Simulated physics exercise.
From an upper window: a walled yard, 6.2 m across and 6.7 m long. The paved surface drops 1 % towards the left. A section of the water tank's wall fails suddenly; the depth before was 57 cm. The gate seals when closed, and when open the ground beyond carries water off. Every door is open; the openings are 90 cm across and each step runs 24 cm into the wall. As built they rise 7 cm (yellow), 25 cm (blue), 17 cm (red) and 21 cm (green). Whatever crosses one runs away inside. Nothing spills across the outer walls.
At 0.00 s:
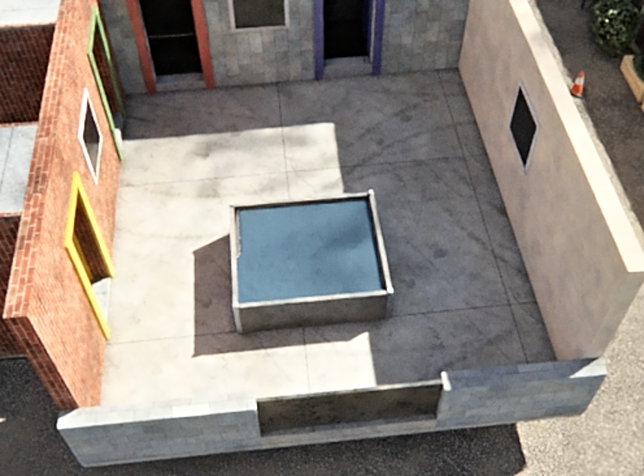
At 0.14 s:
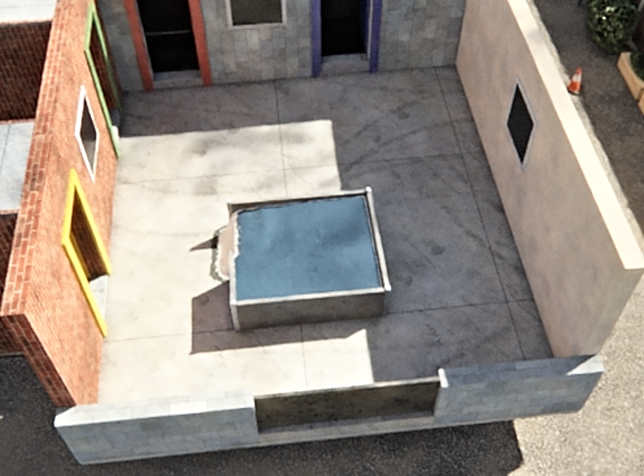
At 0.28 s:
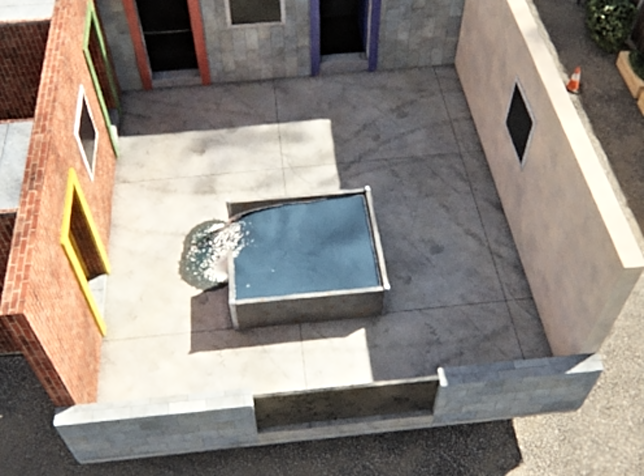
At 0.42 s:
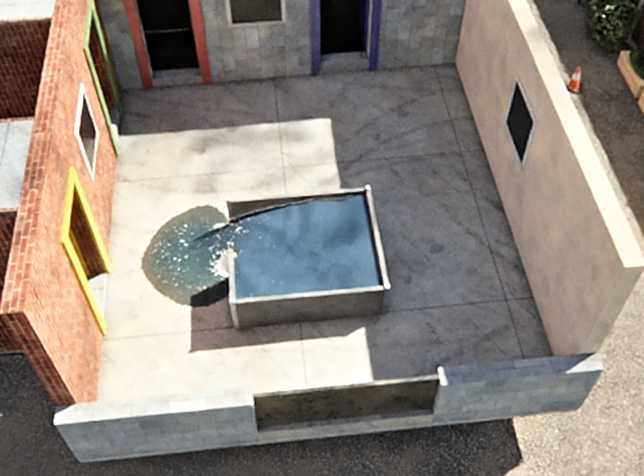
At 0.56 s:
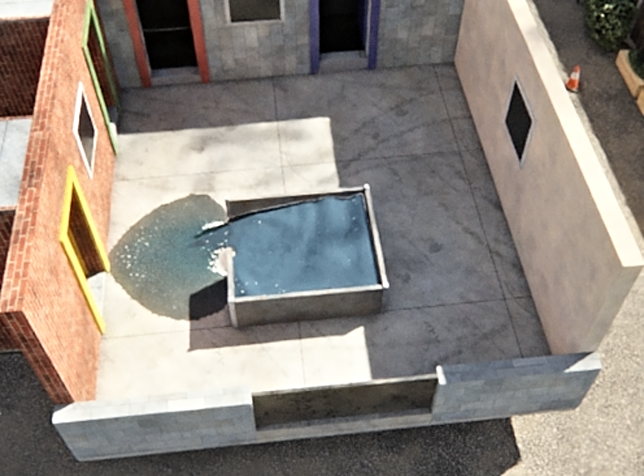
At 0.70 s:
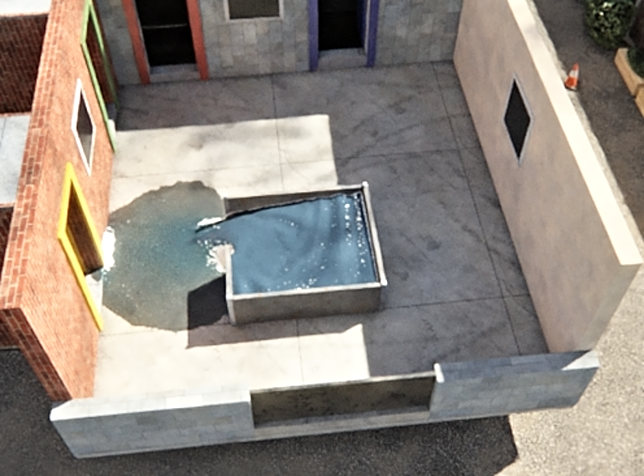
Water bursting through the broken left side of a raised tank and spreading across sunlit paving to the yellow-framed opening.
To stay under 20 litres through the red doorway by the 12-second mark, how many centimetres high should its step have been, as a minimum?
Close to 13 cm is just enough.
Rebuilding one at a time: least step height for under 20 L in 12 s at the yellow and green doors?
Roughly 22 cm at yellow and 7.0 cm at green.
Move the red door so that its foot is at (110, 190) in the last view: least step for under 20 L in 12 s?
About 15 cm.
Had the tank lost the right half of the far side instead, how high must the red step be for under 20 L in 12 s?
Then roughly 8.5 cm.
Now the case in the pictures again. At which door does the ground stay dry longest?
Last comes the blue one.
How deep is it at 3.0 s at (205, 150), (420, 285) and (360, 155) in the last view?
In that order: 1, 0 and 0 cm.
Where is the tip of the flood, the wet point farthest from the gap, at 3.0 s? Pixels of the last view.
At about (120, 86).
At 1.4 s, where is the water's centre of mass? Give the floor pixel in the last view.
Around (257, 259).
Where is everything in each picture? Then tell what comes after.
In the first frame, the water tank at (307, 250) is whole and still, 57 cm deep; the red door at (173, 45) is dry.
In the second frame, the front is at (218, 276), 0.3 m from the gap at (235, 244); 0.2 m2 of floor is wet, 57 cm left at the back.
In the third frame, the front is at (188, 278), 0.7 m from the gap at (234, 245); 0.7 m2 of floor is wet, 57 cm left at the back.
In the fourth frame, the front is at (149, 267), 1.3 m from the gap at (234, 245); 1.7 m2 of floor is wet, 57 cm left at the back.
In the fifth frame, water pours out at (233, 243) and has run 1.8 m, to (115, 266); about 4 cm deep outside, 56 cm at the back.
In the sixth frame, the gap is at (231, 240), the front 2.0 m out at (95, 272); the back of the water tank holds 50 cm; 2.7 m in a straight line remain to the red door at (167, 36).
After 1.4 s water covers 15 % of the floor, deepest (34 cm) near (225, 240); it has not reached the red door.
After 3.0 s water covers 25 % of the floor, deepest (26 cm) near (120, 86); 19 cm at the red door, 0 litres in over its 17 cm step.
After 12.0 s water covers 100 % of the floor, deepest (8 cm) near (105, 270); 6 cm at the red door, 3 litres in over its 17 cm step.
At the red door as built, the water arrived by 2.4 s and peaked near 19 cm at 3.2 s.
Run again over the same 12 s with other heights there, 32 litres in over 11.5 cm, 7 litres over 15.5 cm. The limit of 20 litres is kept from about 13 cm up.
